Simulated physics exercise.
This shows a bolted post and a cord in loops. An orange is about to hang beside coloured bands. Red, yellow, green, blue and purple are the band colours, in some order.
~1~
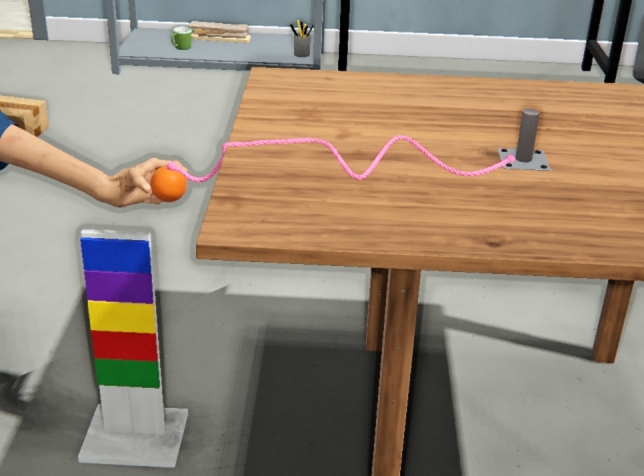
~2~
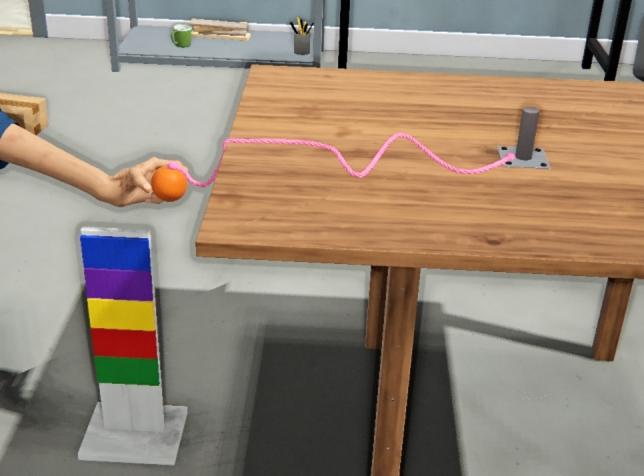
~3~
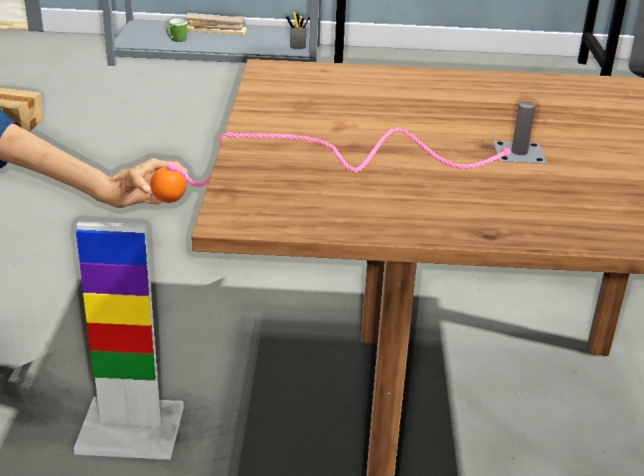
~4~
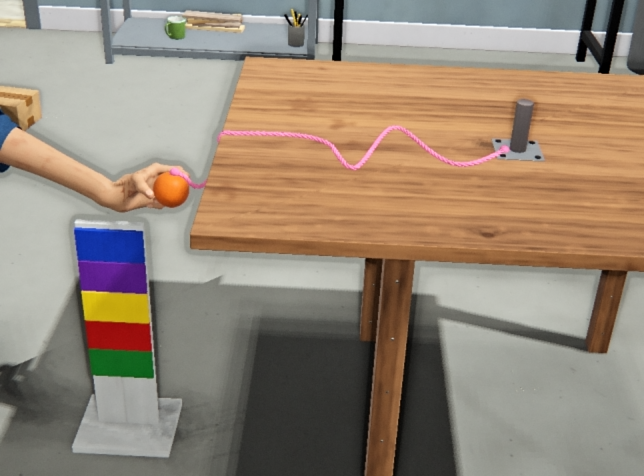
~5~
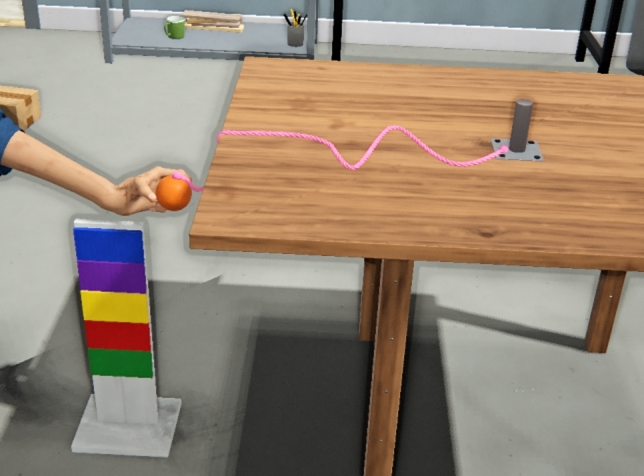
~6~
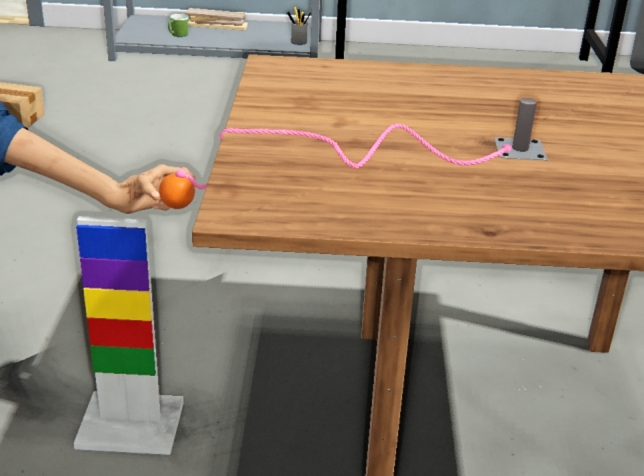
A hand holds an orange ball on a pink cord beside a table, barely moving.
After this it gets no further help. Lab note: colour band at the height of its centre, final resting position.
Centre at rest: Green band.
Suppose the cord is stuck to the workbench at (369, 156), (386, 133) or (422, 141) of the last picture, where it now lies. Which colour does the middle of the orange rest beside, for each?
Result per try, in sequence: Purple / yellow / red.
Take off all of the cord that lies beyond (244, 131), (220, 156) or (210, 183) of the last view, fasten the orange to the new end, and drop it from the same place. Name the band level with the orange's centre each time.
In order of the tries: Purple; then yellow; then red.
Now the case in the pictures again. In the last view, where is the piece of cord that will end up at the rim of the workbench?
It's the bit near (347, 162).
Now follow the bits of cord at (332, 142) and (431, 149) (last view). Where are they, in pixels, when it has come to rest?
The first one ends up at (223, 184) and the second one at (400, 143).
A little later, orange near (200, 350); level with green.
Next, orange near (242, 352); level with green.
Later still, orange near (211, 360); level with green.
When it is over, orange near (233, 362); level with green. Its middle rests at the green band.
